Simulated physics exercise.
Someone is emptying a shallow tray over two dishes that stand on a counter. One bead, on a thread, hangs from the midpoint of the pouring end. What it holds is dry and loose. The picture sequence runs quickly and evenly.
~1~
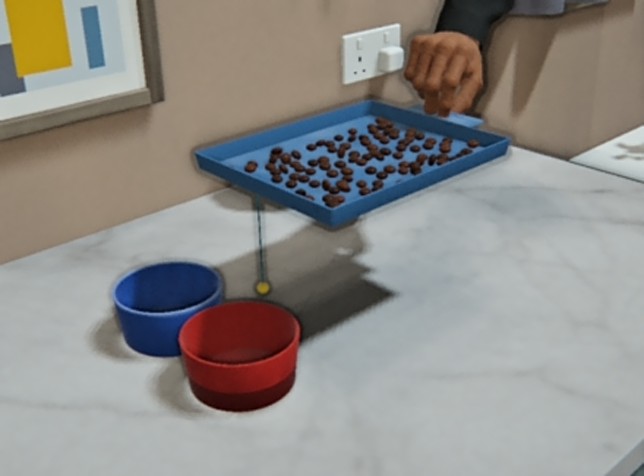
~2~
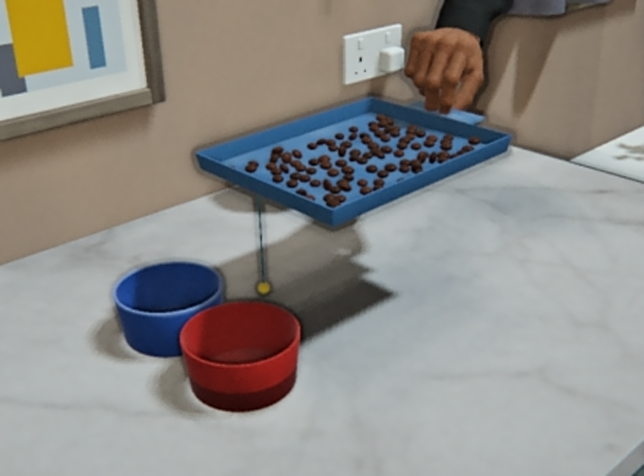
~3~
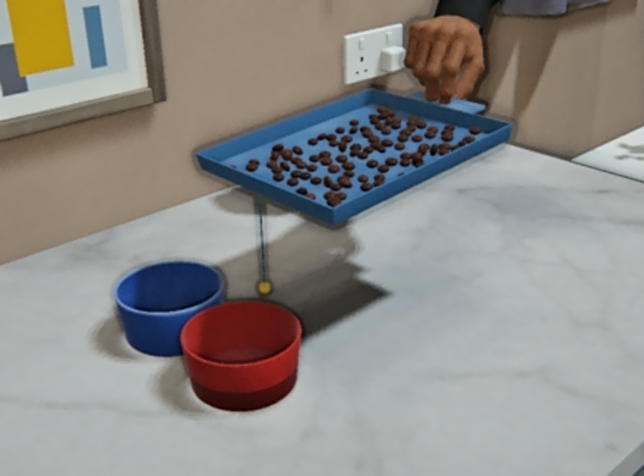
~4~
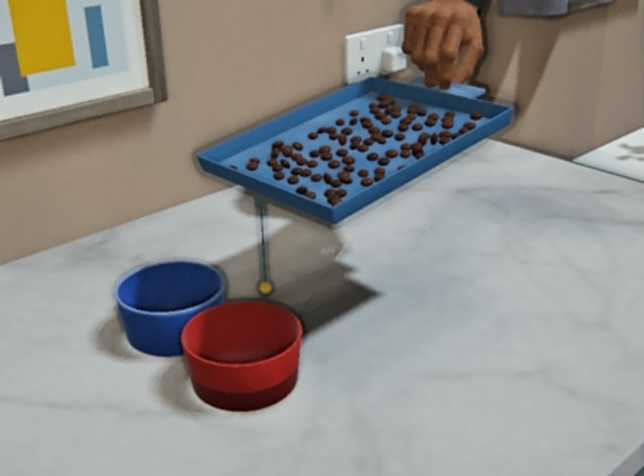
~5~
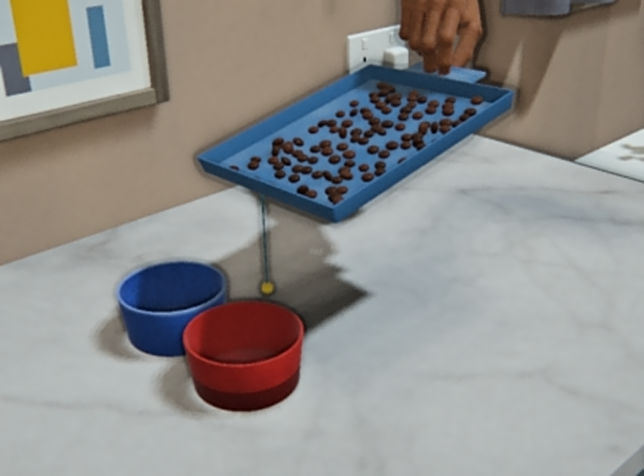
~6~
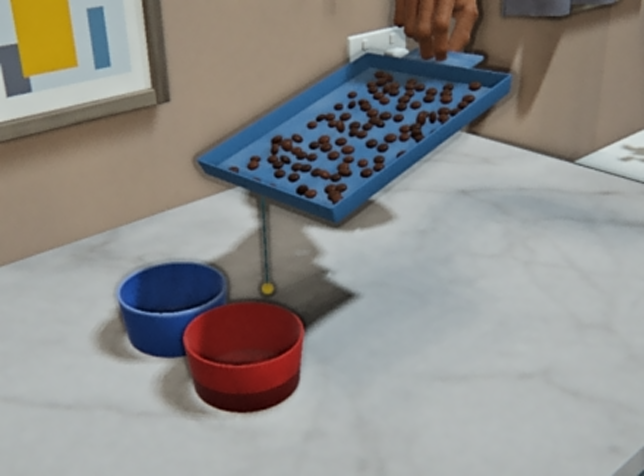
At first, a hand holds a blue tray of scattered brown chocolate drops level above a marble counter, with a blue dish and a red dish below and a yellow bead hanging from the tray. Then the hand steadily raises the far end, and the tray slants increasingly toward its lower left corner, the drops staying spread across it.
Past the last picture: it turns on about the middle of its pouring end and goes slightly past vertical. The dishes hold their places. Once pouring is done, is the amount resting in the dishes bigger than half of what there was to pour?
Yes, it is over half.
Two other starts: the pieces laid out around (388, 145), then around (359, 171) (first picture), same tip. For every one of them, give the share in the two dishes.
Try 1: 90 %; try 2: 90 %.
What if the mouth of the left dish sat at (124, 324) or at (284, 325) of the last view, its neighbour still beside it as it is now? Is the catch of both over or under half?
Taking the tries in order: A minor share, followed by a minor share.
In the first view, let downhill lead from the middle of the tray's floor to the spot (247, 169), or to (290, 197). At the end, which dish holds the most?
The first try: Left. The second: Right.
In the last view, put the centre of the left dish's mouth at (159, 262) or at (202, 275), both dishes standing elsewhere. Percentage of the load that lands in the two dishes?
70 %, 70 %.
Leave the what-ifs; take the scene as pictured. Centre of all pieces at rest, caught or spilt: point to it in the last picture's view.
The centre ends up roughly at (197, 341).
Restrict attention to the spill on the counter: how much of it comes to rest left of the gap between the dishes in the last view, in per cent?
Near 20 in a hundred.
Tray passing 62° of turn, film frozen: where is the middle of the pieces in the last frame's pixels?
Centre estimate: (258, 165).
Soon, tray tipped steeply; nearly all on the tray; a stray few in the air.
A while on, tray tipped past a quarter turn; about a third on the tray; a small part in the right dish; about a third in the left dish; a stray few outside both; about a quarter in the air.
Towards the end, tray tipped past a quarter turn; about a third in the right dish; about half in the left dish; a small part outside both.
Finally, tray tipped past a quarter turn; about a third in the right dish; about half in the left dish; a small part outside both.
